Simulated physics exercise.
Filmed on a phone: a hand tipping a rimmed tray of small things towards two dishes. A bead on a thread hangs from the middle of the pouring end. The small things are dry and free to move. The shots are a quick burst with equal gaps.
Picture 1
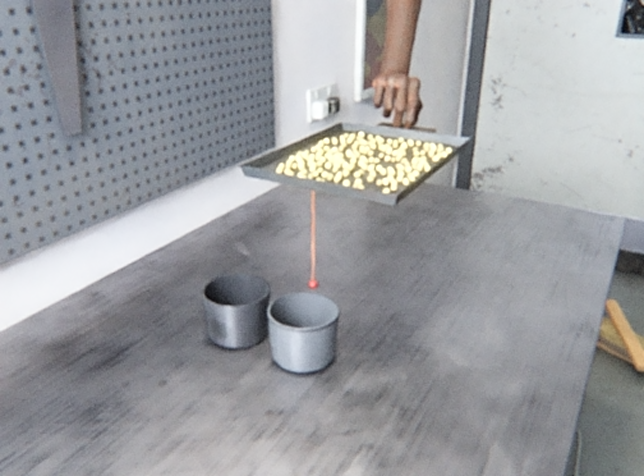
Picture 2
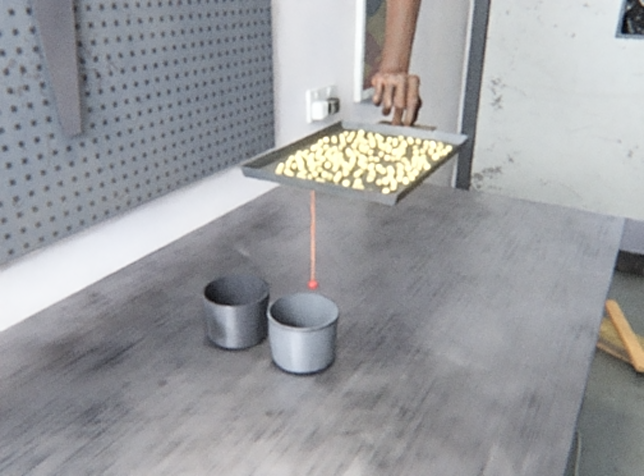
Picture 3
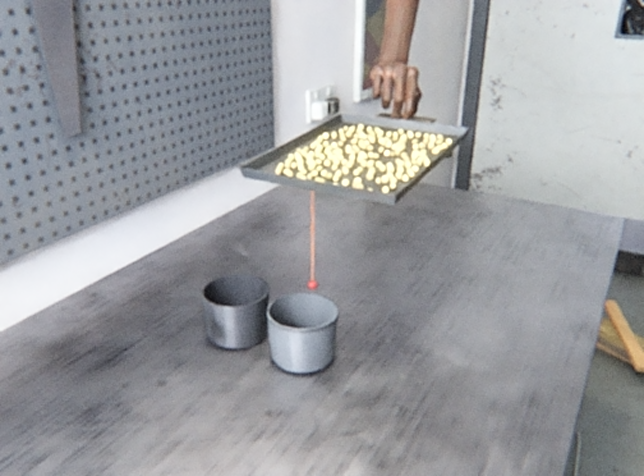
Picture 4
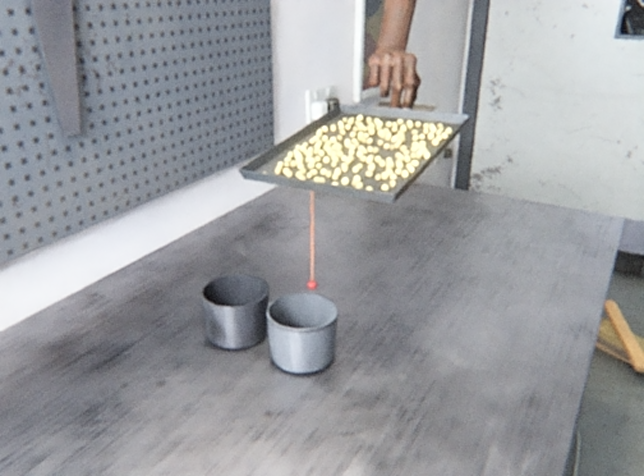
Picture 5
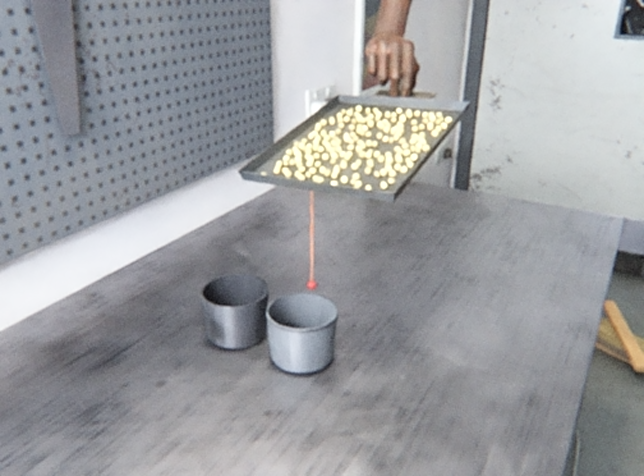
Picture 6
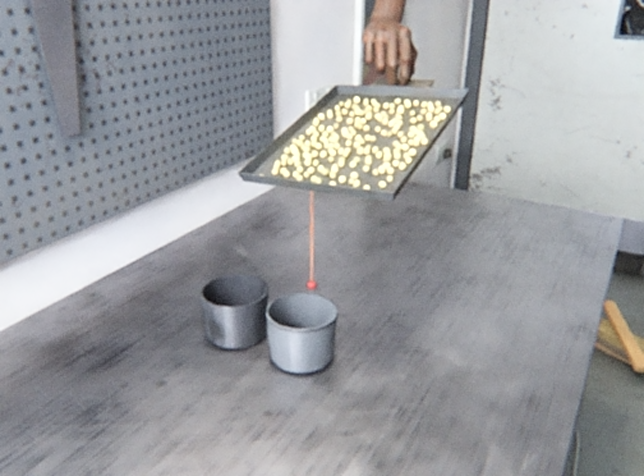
In a workshop-like room with a perforated grey board along the left wall, a fixed camera looks slightly down across a dark, streaked tabletop. Two grey cups stand side by side below a rimmed grey tray of pale yellow soya beans, a red bead hanging from its near edge on a thread. A hand gradually raises the tray's far end, its near edge dipping slightly towards the left corner.
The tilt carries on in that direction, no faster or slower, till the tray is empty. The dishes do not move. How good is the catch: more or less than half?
In the dishes lies the larger part of it.
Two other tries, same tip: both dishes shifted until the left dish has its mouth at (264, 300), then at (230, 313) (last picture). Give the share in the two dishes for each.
About 60 and 20 per cent.
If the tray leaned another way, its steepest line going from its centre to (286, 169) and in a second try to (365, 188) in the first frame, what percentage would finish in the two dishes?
First some 30, then 10 per cent.
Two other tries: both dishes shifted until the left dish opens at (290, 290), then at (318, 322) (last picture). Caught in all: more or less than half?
The first try: Not half. The second: Under half.
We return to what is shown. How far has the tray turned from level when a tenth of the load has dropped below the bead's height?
Around 65° of tilt.
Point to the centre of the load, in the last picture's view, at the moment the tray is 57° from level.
At about (287, 176).
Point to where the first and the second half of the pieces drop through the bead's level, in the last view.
At about (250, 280), then at (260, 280).
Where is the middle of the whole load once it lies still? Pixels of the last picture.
Close to (246, 331).
Soon after the last picture, tray tipped steeply; most on the tray; a stray few in the right dish; a stray few in the left dish; a stray few outside both; a small part in the air.
A little later, tray tipped right over; about a third on the tray; a stray few in the right dish; about a quarter in the left dish; a small part outside both; about a quarter in the air.
Later still, tray tipped past a quarter turn; about a third in the right dish; about half in the left dish; a small part outside both.
At rest, tray tipped past a quarter turn; about a third in the right dish; about half in the left dish; a small part outside both.
